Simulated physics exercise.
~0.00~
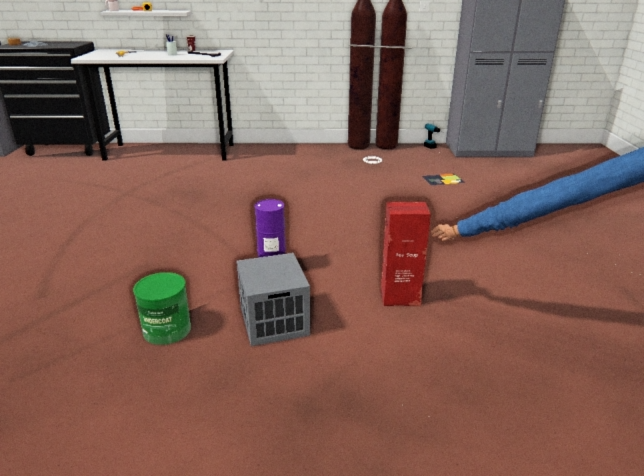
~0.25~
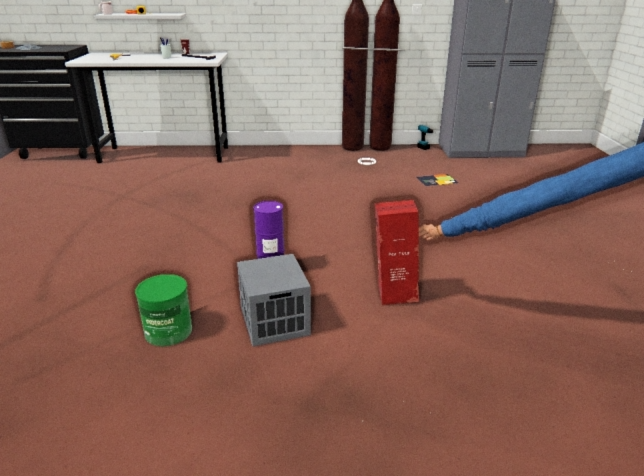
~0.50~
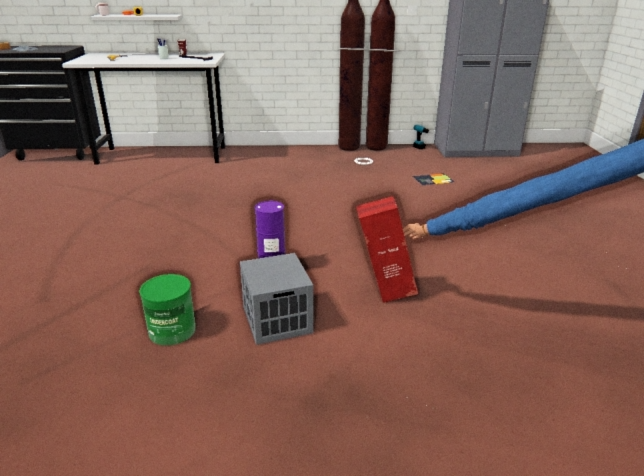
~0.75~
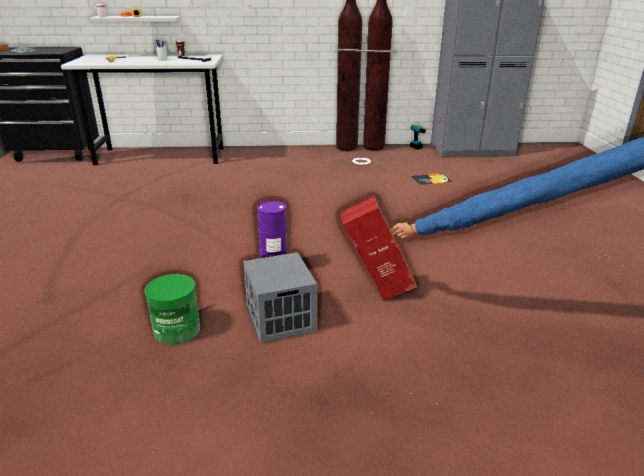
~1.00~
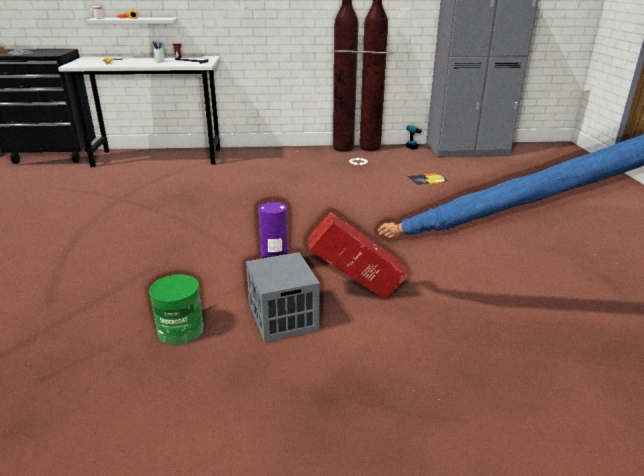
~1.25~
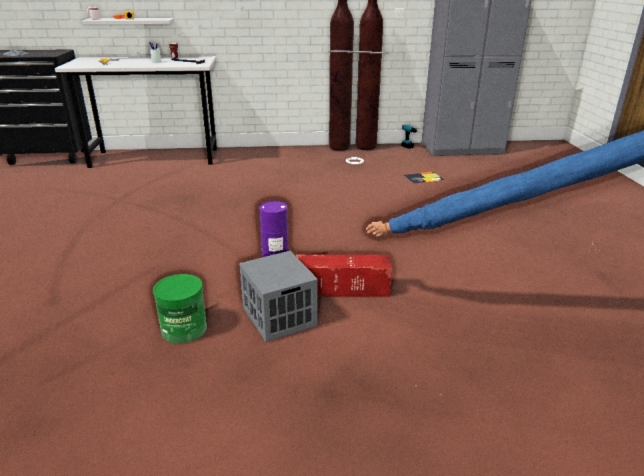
A workshop with a reddish floor and white brick walls is seen from slightly above, the view drifting a little sideways. A green pail stands at left, a grey crate near the middle with a purple canister behind it, and a tall red box to their right. From the right, a blue-sleeved arm reaches in and pushes the upper part of the box leftward. The box leans further and further, then topples toward the crate, which shifts and turns slightly. It ends lying on its side against the crate, while the pail and canister remain standing.
